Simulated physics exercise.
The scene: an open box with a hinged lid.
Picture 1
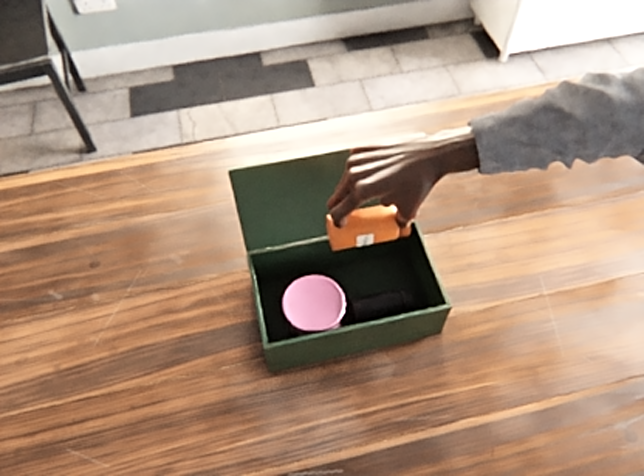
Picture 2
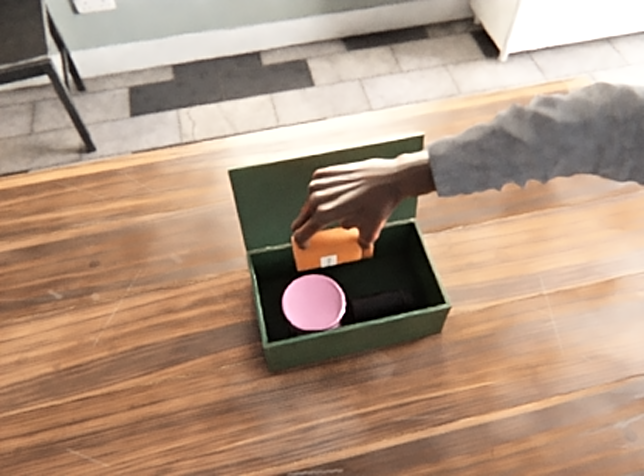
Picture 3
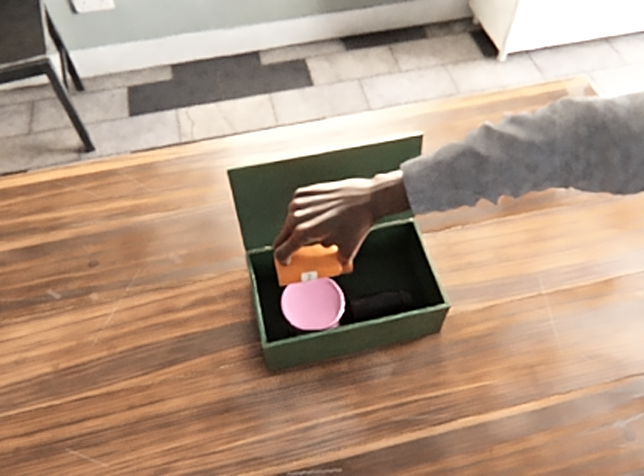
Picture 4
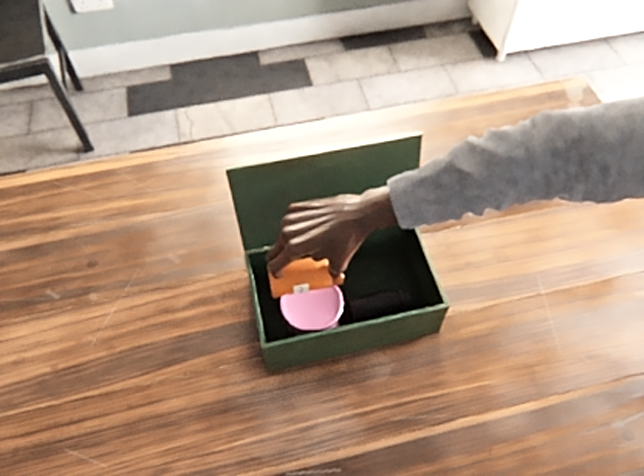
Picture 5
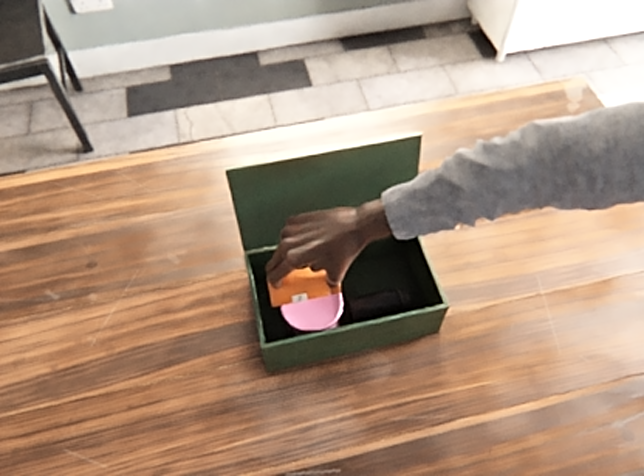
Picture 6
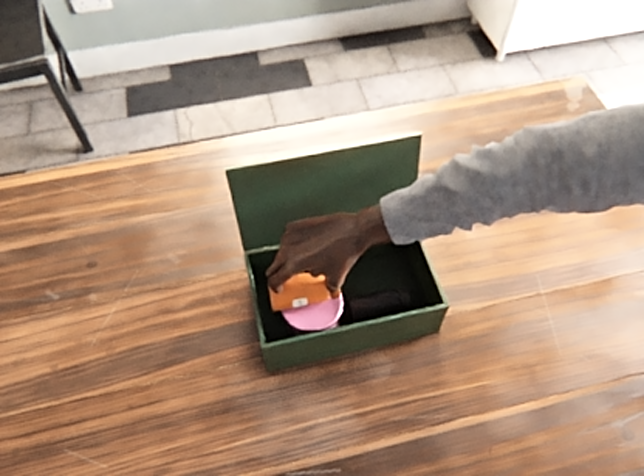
A hand lowers an orange object into an open green box, behind a pink bowl.
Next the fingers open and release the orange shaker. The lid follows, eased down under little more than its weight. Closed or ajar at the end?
Here the lid will not close.
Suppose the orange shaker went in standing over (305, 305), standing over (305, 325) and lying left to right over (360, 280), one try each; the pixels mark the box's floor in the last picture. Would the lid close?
First try: It stays ajar; second try: It is held up; third try: It closes.
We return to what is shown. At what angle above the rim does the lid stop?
About 20°.
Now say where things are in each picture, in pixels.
Still above its spot; orange shaker (368, 226); black shaker (381, 306), in the first frame.
Still above its spot; orange shaker (332, 247); black shaker (381, 305), in the second frame.
Still above its spot; orange shaker (313, 263); black shaker (380, 305), in the third frame.
Still above its spot; orange shaker (305, 275); black shaker (379, 305), in the fourth frame.
Still above its spot; orange shaker (303, 285); black shaker (379, 305), in the fifth frame.
Put in, still held; orange shaker (304, 289); black shaker (379, 305), in the sixth frame.
Then, 1.40 s after the last picture, lid 72° above the rim.
Then, 1.90 s after the last picture, lid 26° above the rim.
At rest, lid 21° above the rim; all 3 in place. Seen from the same camera at the end, orange shaker near (304, 288).
